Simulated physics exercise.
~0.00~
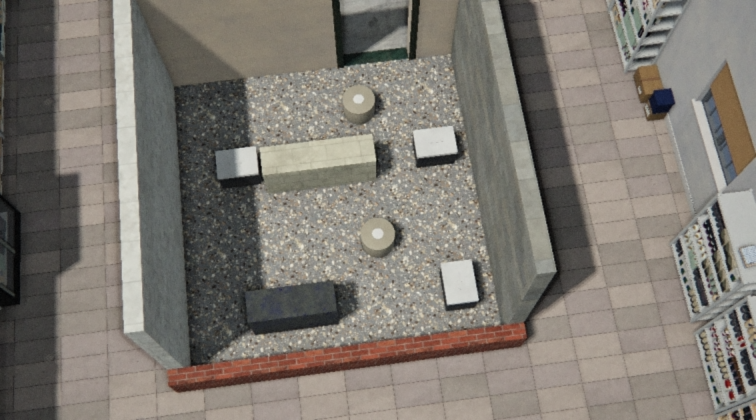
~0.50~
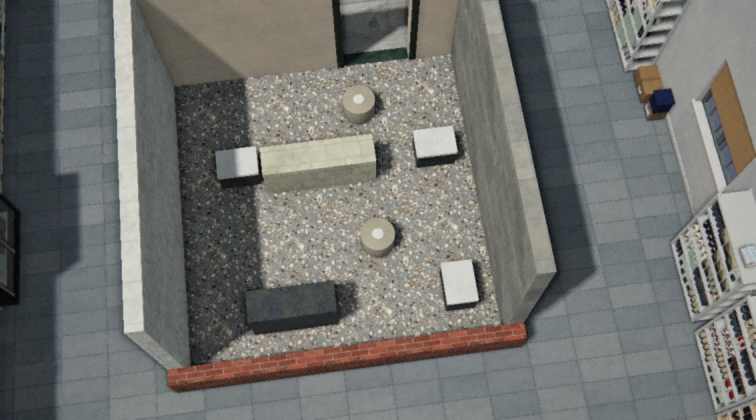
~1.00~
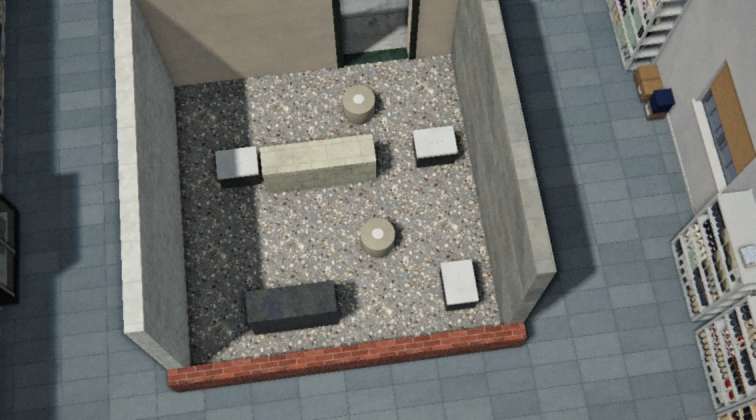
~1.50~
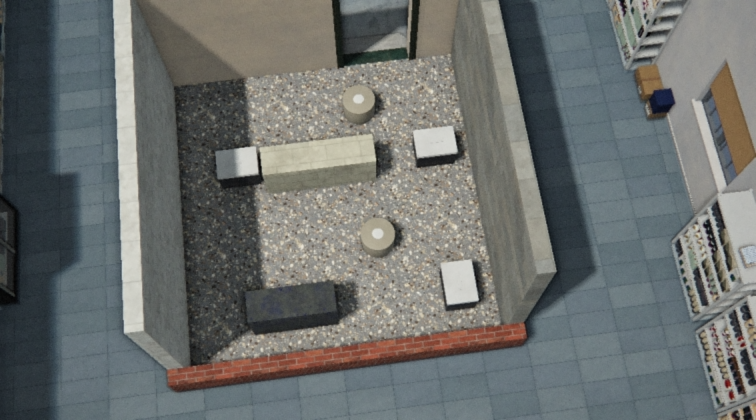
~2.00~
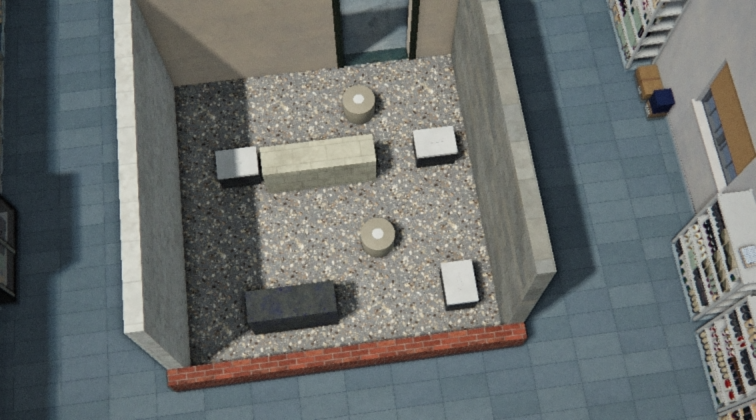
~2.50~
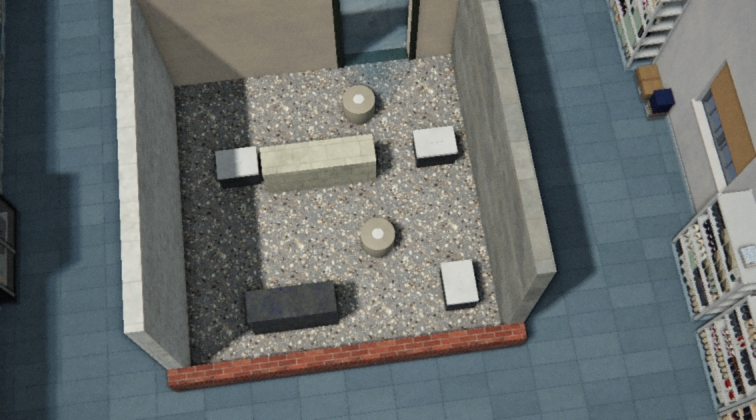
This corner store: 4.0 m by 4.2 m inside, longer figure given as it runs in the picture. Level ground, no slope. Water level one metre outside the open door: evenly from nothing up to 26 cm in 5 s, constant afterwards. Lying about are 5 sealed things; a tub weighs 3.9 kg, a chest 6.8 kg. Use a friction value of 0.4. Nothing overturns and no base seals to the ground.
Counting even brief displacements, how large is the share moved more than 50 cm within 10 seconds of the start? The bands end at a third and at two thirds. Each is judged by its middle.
It is a large fraction, two thirds or more.
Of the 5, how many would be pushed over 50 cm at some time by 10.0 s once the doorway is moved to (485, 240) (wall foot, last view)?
Then 3 of them would.
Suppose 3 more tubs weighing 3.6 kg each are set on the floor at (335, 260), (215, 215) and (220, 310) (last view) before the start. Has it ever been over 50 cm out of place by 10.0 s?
So, in the order asked, it's too far, too far and not far enough.
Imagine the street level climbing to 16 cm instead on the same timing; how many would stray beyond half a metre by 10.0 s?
I count 2 of them in that case.
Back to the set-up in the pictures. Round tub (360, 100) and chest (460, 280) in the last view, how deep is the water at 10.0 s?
Around 4 cm and 13 cm.
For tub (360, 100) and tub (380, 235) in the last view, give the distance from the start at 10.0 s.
Respectively 80 and 40 centimetres.
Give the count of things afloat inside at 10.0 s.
I'd say 5 of them.
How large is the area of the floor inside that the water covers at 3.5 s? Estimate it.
Somewhere around 2.5 m2, roughly.
After 3.5 s 0 of 5 are over 50 cm from their spots; 0 afloat.
After 4.5 s 1 of 5 are over 50 cm from their spots; 1 afloat.
After 7.0 s 3 of 5 are over 50 cm from their spots; 3 afloat.
After 10.0 s 4 of 5 are over 50 cm from their spots, and 4 have been at some point; 5 afloat.
